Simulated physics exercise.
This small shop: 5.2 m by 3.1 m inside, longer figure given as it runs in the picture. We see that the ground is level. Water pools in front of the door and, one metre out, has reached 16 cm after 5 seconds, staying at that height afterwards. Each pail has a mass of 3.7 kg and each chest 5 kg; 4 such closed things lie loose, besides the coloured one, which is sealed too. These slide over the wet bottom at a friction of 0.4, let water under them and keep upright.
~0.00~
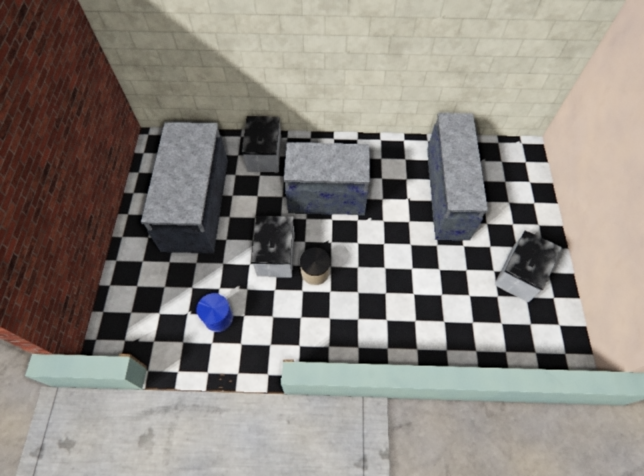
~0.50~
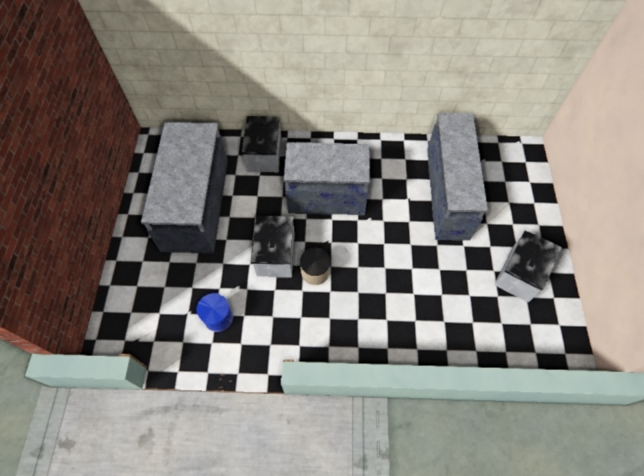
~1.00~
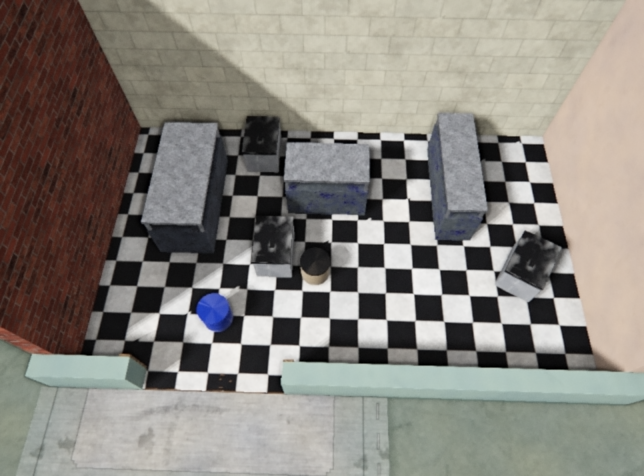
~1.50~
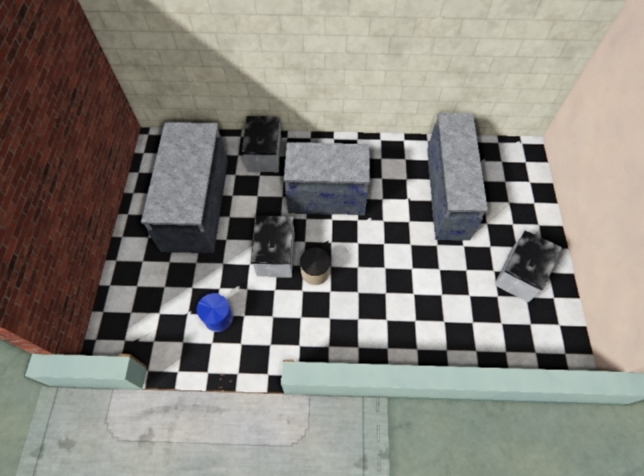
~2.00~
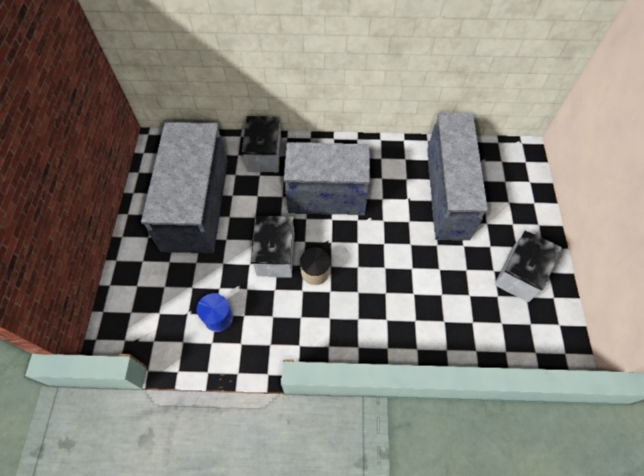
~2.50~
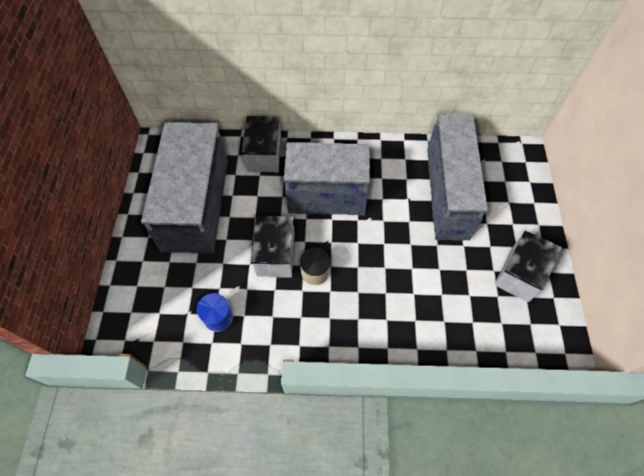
Greenish water spread over the paving outside a small shop, shrinking the dry patch before the doorway until it was covered, while the blue container and grey blocks on the checkered floor stayed still.
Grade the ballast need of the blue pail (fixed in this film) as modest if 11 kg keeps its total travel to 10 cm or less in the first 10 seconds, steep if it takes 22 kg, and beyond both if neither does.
Steep.
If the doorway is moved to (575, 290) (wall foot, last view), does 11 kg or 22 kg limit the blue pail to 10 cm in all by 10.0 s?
With that change, the lighter one suffices.
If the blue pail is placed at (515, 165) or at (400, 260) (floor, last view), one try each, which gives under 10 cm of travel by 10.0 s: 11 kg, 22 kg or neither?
Try by try, any option works; any option works.
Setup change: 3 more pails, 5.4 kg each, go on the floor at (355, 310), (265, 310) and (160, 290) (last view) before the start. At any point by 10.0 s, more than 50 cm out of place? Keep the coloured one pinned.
Below the mark, above the mark, above the mark.
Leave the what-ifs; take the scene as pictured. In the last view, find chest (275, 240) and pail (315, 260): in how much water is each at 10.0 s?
Close to 5 and 5 centimetres.
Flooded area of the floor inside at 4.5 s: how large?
Somewhere around 3.0 m2, roughly.
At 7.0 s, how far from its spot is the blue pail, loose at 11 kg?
30 cm.
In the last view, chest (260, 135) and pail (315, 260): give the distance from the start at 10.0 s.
One is off by 120 cm, the other by 140 cm, in the order asked.
After 3.5 s the blue pail would be 0 cm from its start with 11 kg and 0 cm from its start with 22 kg; 4 cm of water round it then.
After 4.5 s the blue pail would be 0 cm from its start with 11 kg and 0 cm from its start with 22 kg; 5 cm of water round it then.
After 7.0 s the blue pail would be 31 cm from its start with 11 kg and 0 cm from its start with 22 kg; 7 cm of water round it then.
After 10.0 s the blue pail would be 52 cm from its start with 11 kg and 0 cm from its start with 22 kg; 8 cm of water round it then.
